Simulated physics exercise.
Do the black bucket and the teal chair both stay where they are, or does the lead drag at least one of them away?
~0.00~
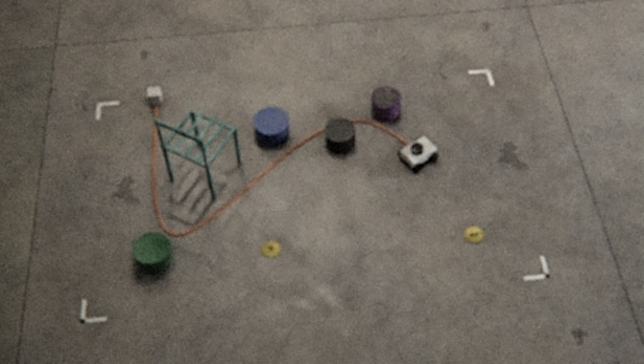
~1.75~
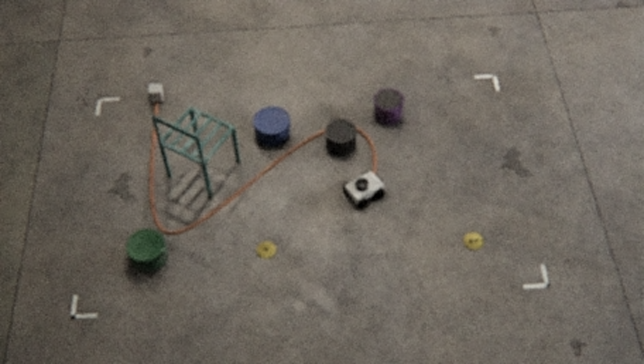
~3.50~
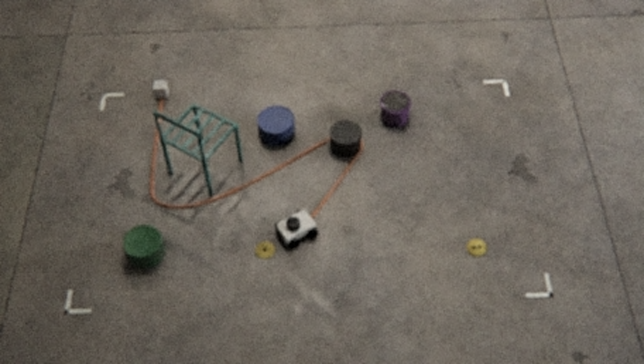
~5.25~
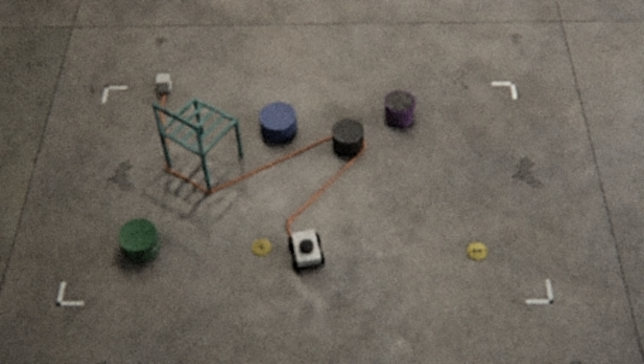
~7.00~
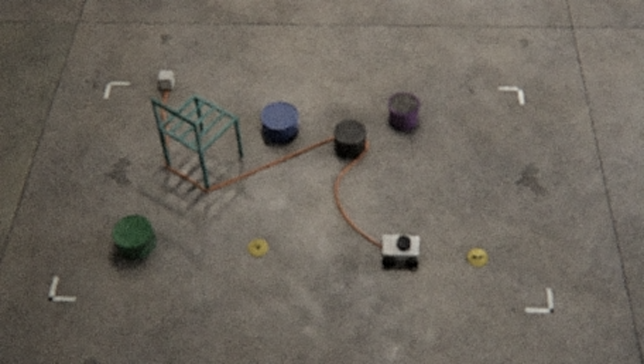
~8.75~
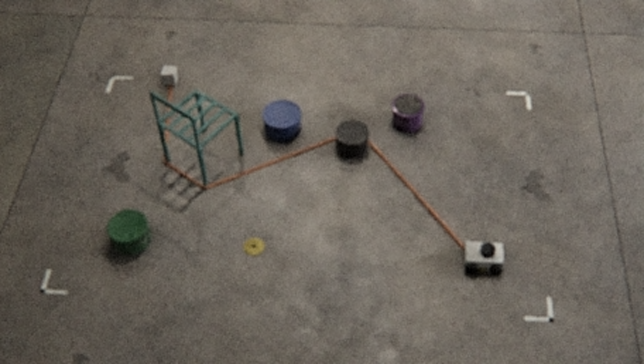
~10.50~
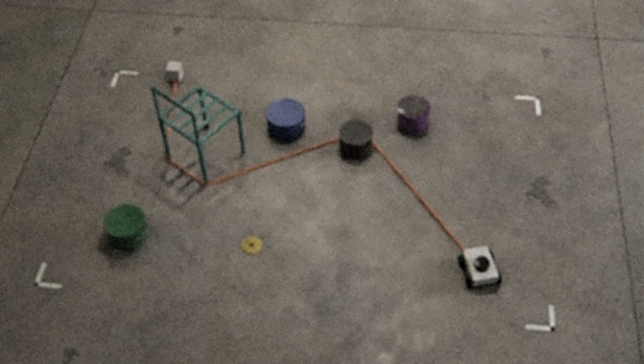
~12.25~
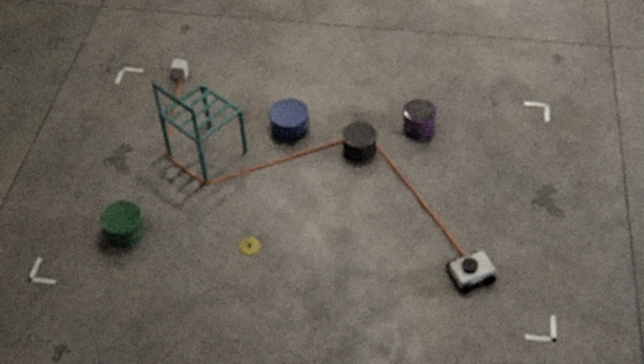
Both stay where they are. The orange lead bends against the black bucket and the legs of the teal chair, but neither is dragged away.
